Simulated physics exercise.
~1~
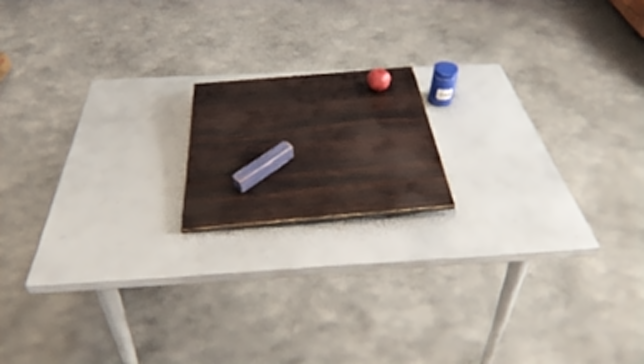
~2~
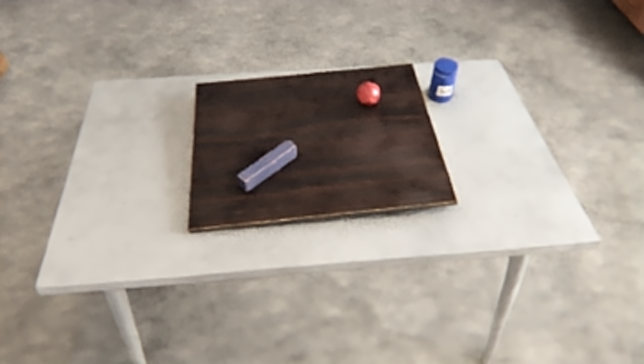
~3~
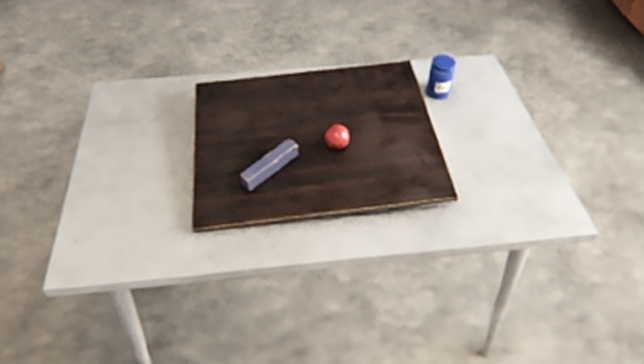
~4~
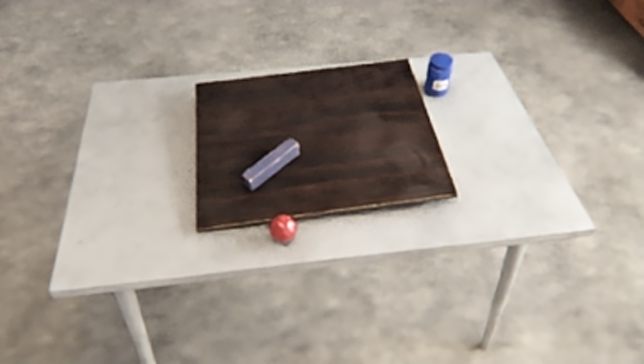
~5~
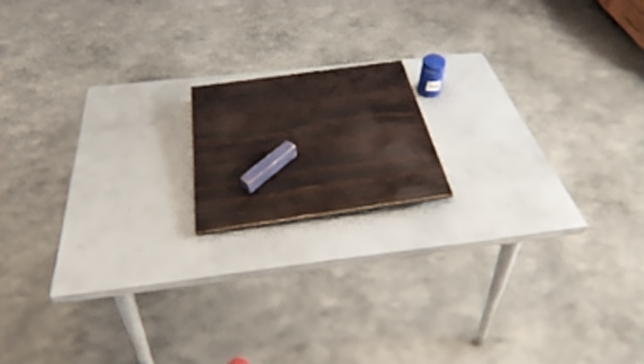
The footage shows a dark board with a fixed block on a pale table beside a blue jar, as a red apple rolls from the far right down and leftward across the board, passes over the near edge, and drops off the front of the table while the jar stays put.
